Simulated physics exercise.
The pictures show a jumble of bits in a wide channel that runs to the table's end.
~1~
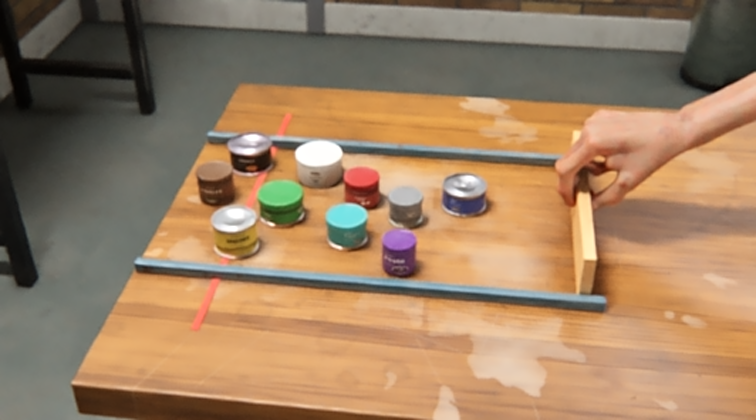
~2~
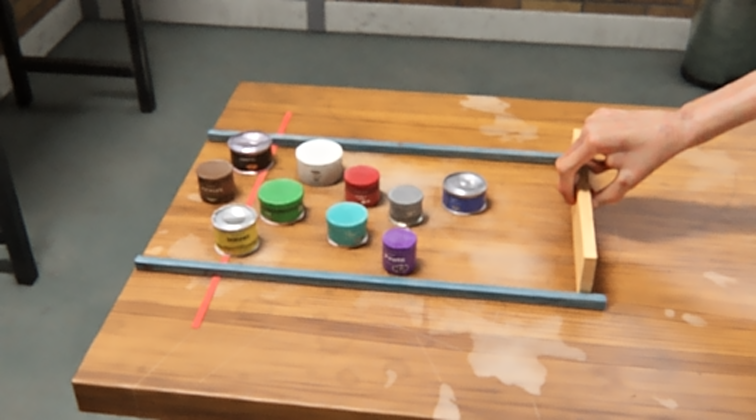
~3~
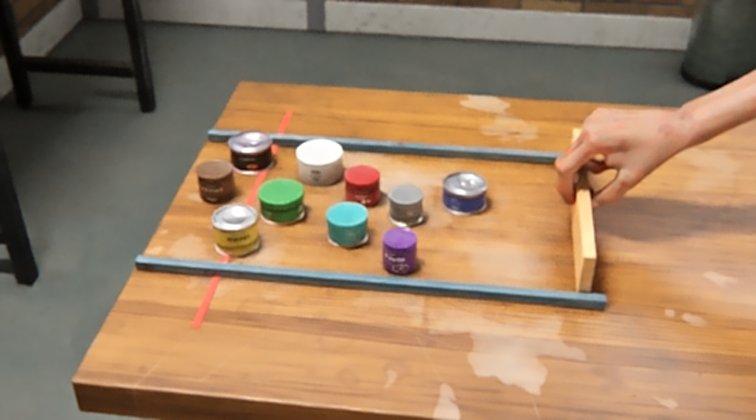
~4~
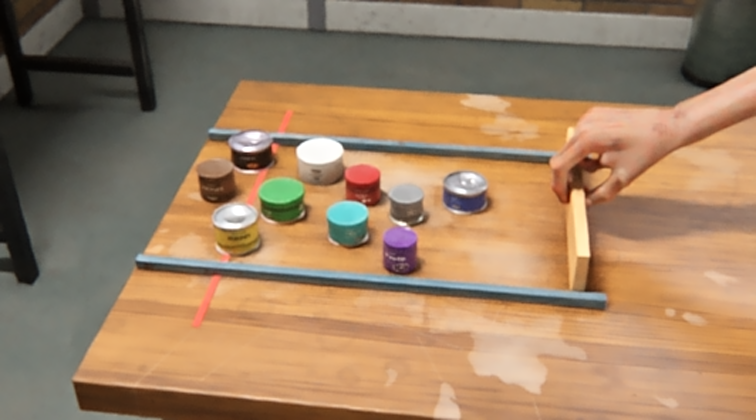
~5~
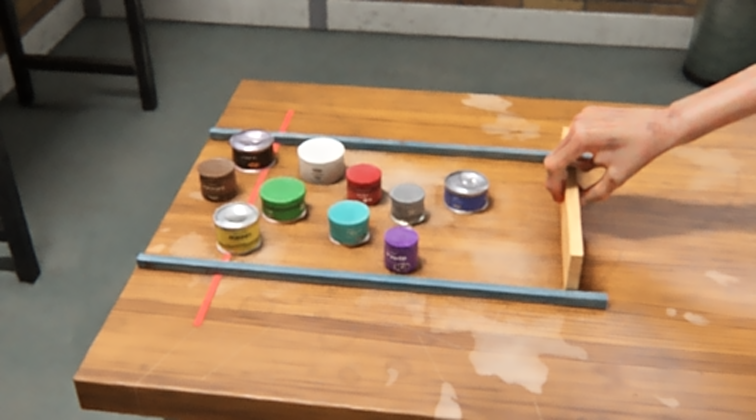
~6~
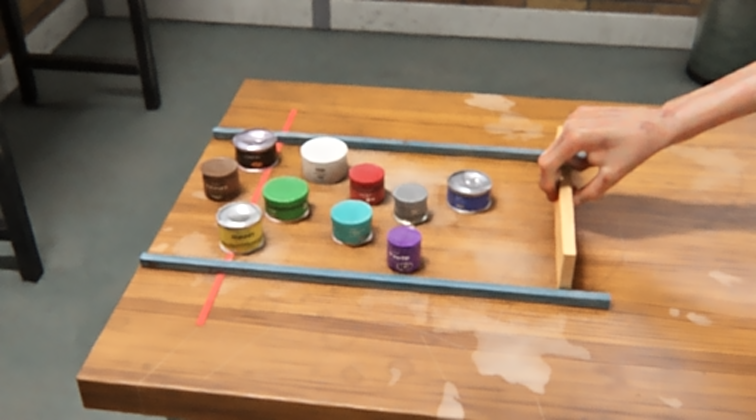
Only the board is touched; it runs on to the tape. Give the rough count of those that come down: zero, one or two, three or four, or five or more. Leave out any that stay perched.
In the end the number that fall off is one or two.
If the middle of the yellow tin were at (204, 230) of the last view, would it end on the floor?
Then it survives.
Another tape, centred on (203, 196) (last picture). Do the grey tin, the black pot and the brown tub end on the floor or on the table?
The grey tin is kept; the black pot tumbles off; the brown tub goes over.
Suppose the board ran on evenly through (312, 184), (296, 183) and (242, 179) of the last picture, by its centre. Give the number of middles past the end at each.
It would be 0, 0 and 2.
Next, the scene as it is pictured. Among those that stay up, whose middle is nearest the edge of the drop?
That is the black pot.
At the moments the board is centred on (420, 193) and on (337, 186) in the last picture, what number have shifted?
By then 4, and 7.
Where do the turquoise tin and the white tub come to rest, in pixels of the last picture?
The turquoise tin stops around (223, 213); the white tub around (252, 145).
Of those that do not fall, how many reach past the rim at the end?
That would be 1.
Early on, none off yet; brown tub at rest near (221, 179); black pot at rest near (256, 150); yellow tin at rest near (241, 228).
Finally, the number that fall off is one or two; lost, brown tub.
